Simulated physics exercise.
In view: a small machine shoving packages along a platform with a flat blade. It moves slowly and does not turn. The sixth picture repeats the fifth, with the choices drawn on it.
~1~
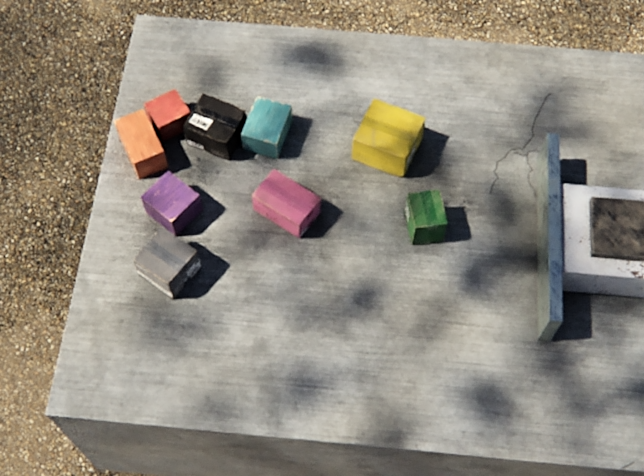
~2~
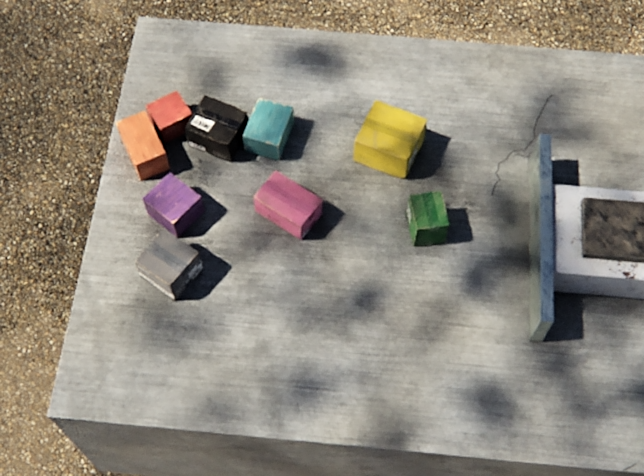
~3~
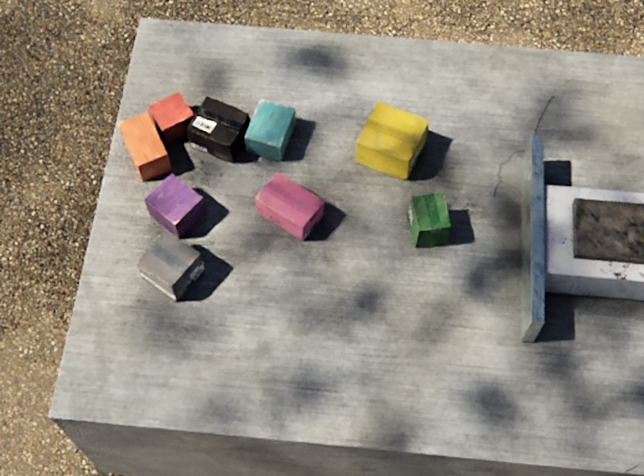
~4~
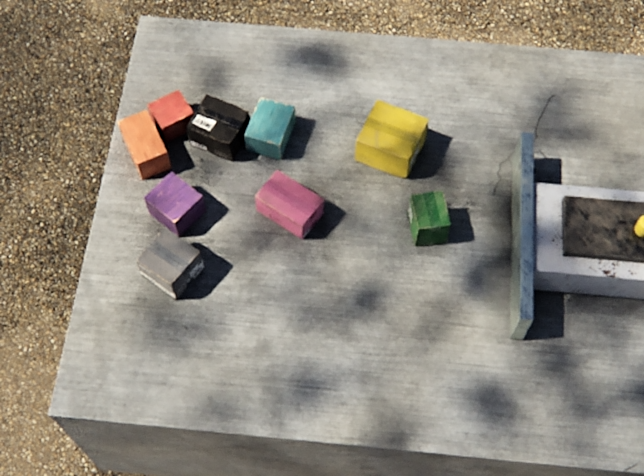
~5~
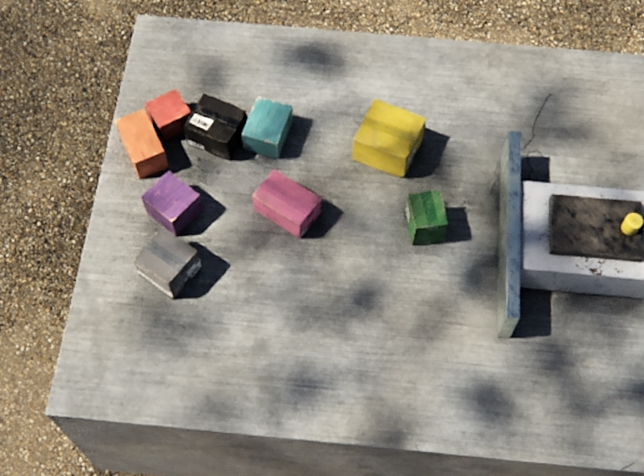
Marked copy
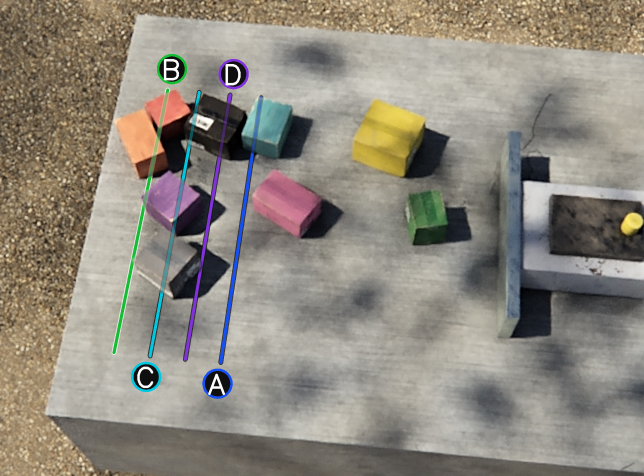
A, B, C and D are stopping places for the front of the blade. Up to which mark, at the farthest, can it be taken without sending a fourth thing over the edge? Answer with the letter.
The farthest such stop is C.
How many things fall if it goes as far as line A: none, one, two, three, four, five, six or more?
One.
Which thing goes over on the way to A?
The red crate goes over.
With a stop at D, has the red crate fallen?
Yes.
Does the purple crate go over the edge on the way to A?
No.
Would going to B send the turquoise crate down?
Yes.
On the copy, A at (242, 221); B at (143, 212); C at (176, 215); D at (209, 218).
On C. First, robot (466, 216); yellow box (361, 135); green parcel (367, 212).
Then, robot (343, 205); red crate (123, 101); orange crate (131, 147).
Finally, robot (248, 197); black parcel over the edge; purple crate over the edge; three fallen.
By contrast, A is within the limit but short; B drops five; D is within the limit but short.
